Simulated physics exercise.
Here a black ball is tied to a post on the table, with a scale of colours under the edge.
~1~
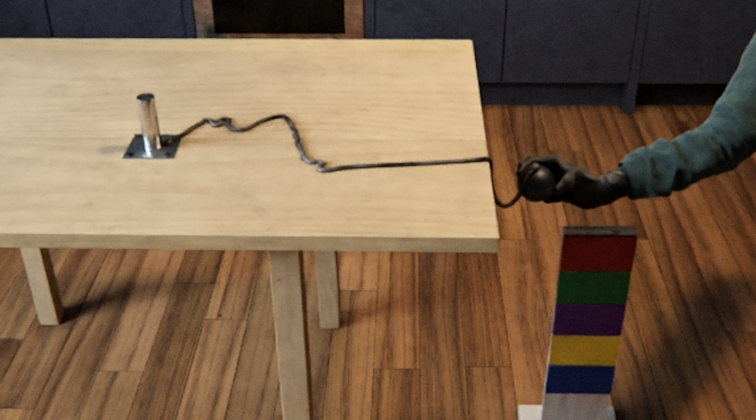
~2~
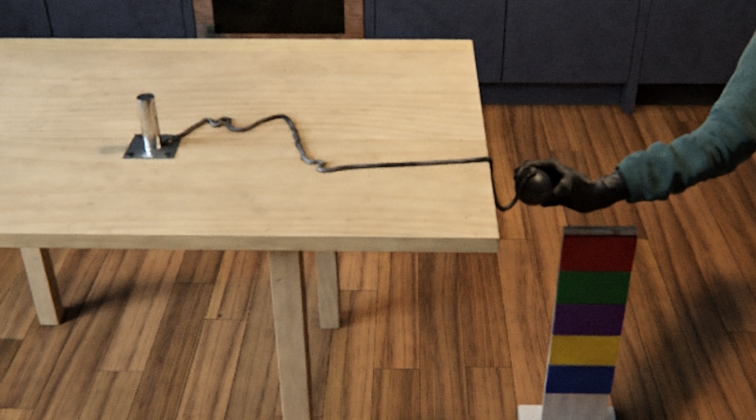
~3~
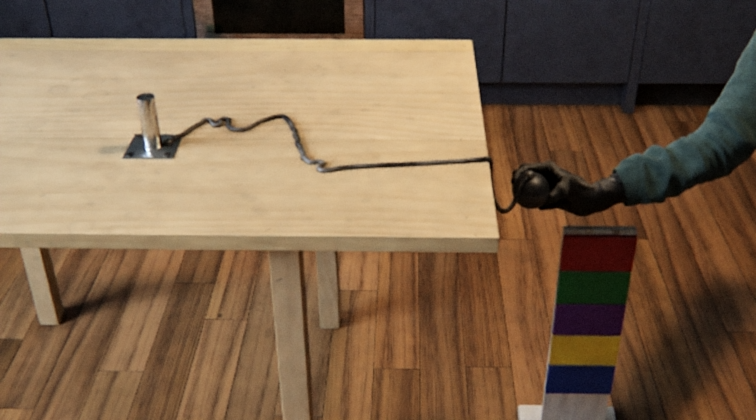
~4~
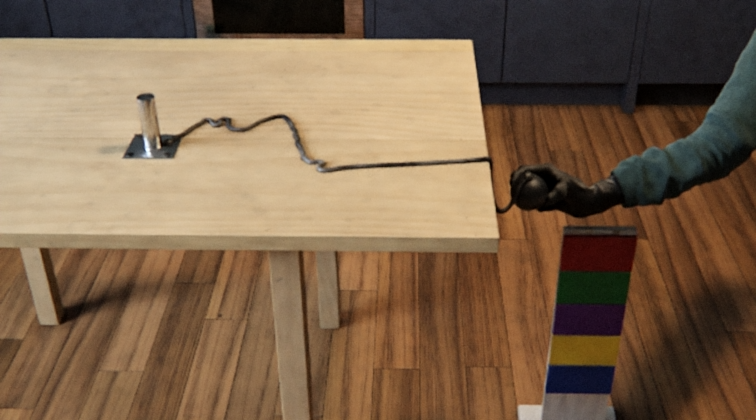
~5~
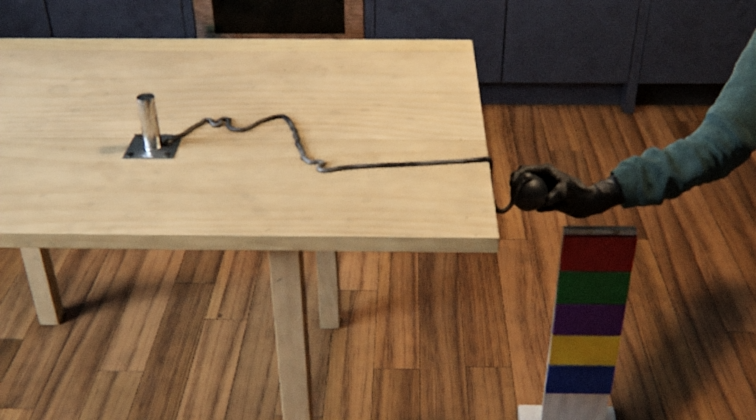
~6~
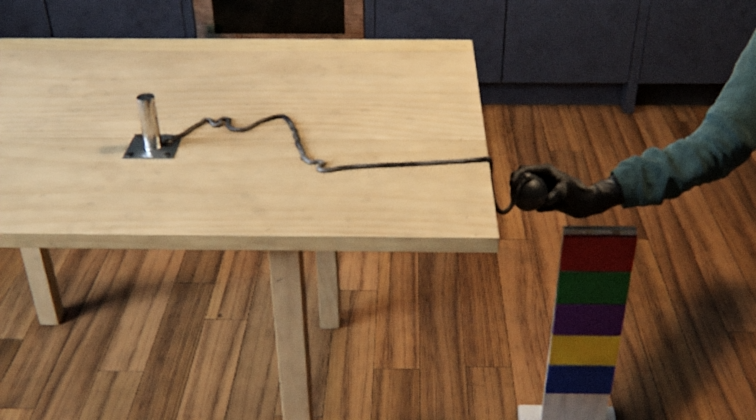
Beside a wooden table, a dark-gloved hand holding a black ball tied to a metal post, barely moving above a colour scale.
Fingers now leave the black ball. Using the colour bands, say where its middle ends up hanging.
Its middle ends up at the blue band.
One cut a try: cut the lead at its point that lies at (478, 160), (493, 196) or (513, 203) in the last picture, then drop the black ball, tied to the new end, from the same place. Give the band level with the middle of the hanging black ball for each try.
Try by try, the answer is green; purple; yellow.
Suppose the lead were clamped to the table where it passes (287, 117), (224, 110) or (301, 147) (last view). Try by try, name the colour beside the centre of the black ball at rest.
Try by try: Purple, then yellow, then green.
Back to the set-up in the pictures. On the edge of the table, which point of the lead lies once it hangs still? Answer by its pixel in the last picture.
It sits at about (319, 167).
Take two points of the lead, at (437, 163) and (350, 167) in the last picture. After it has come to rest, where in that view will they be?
In that view they reach (479, 232) and (484, 163).
Soon after, ball near (463, 350); level with yellow.
Then, ball near (474, 359); level with blue.
At rest, ball near (468, 364); level with blue. Its middle rests at the blue band.
